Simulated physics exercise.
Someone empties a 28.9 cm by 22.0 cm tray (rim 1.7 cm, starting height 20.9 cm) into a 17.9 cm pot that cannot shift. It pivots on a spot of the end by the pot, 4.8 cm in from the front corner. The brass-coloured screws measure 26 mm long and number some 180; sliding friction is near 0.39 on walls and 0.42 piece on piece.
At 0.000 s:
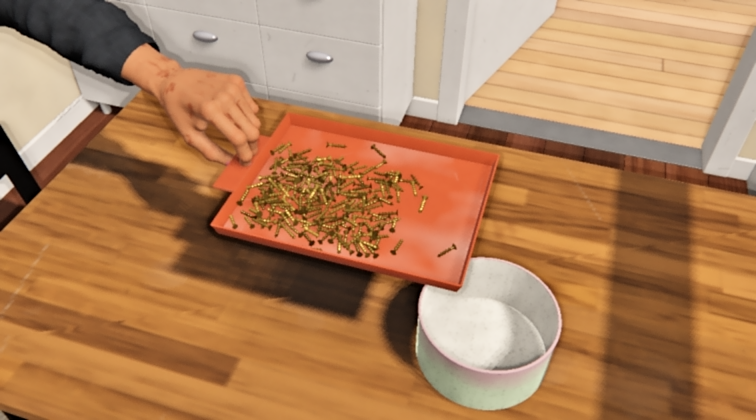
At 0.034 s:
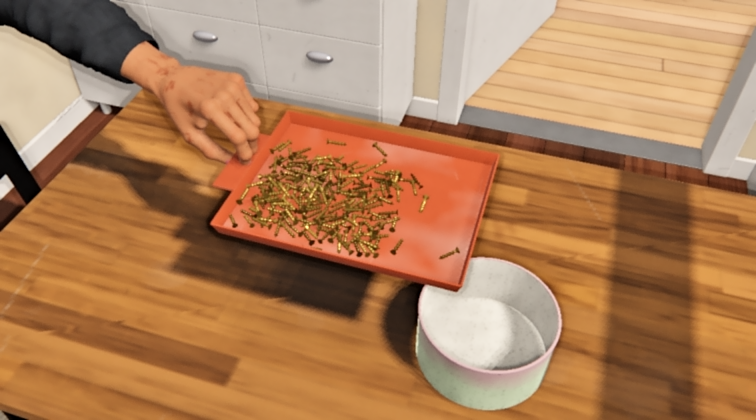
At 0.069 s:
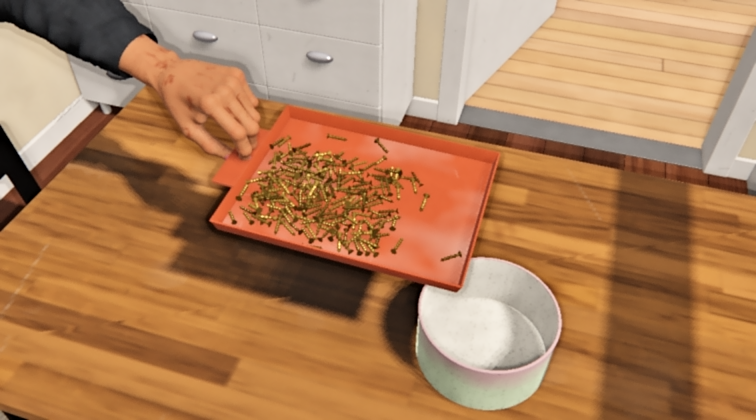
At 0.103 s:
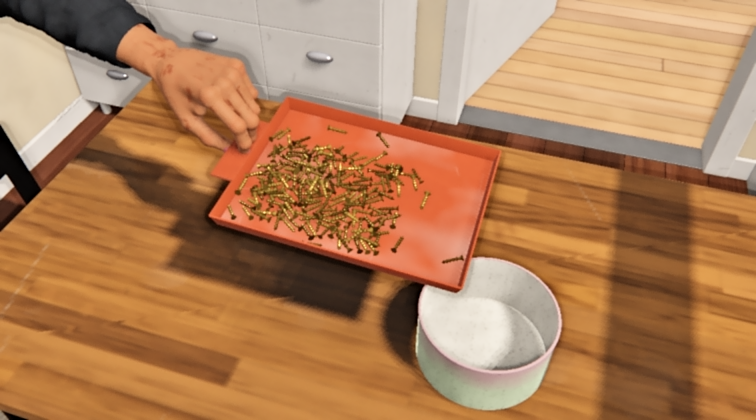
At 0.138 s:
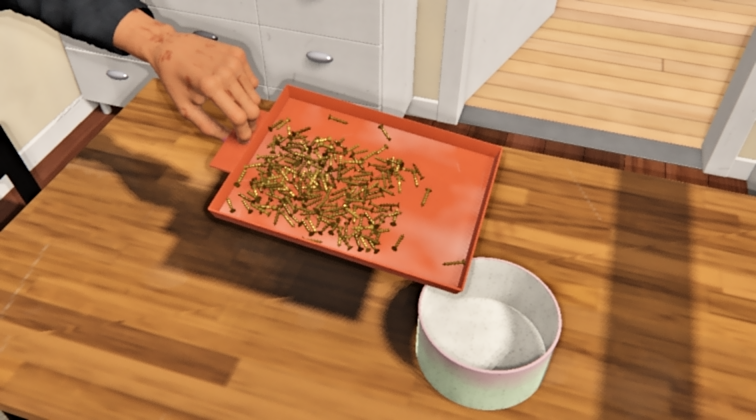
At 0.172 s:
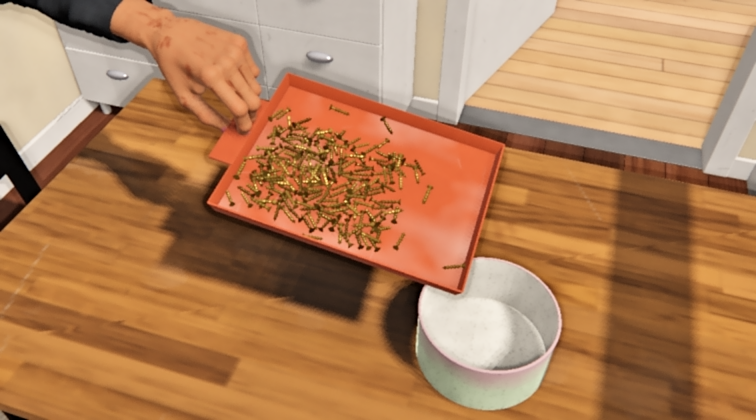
To begin with, a hand holds a flat red tray scattered with small brass-coloured screws above a wooden table, beside a round pot. The hand then lifts the left end, tilting the tray gradually toward the pot, while the screws stay mostly bunched on the left.
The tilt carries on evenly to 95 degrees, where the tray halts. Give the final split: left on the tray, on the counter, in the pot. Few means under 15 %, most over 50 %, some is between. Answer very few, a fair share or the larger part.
Tray very few, counter the larger part, pot a fair share.
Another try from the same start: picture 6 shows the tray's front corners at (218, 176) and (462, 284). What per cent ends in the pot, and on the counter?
Pot 60, counter 40.
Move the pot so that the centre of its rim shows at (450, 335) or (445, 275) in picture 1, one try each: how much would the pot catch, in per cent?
About 65 and 0 per cent.
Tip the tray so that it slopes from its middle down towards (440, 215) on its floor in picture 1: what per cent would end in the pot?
About 65 per cent.
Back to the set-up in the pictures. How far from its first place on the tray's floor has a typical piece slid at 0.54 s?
Roughly 7 cm.
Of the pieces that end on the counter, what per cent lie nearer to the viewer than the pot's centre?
Some 100 per cent.
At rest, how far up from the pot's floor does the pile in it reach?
Roughly 1.5 cm.
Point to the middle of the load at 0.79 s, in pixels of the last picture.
Near (480, 346).
After 0.54 s, tilt 52 degrees; the tray holds 100 %, the pot 0 %.
After 0.79 s, tilt 79 degrees; the tray holds 25 %, the pot 5 %.
After 1.15 s, tilt 95 degrees; the tray holds 0 %, the pot 30 %.
By 2.4 s all is still; tray 0 %, counter 70 %, pot 30 %.
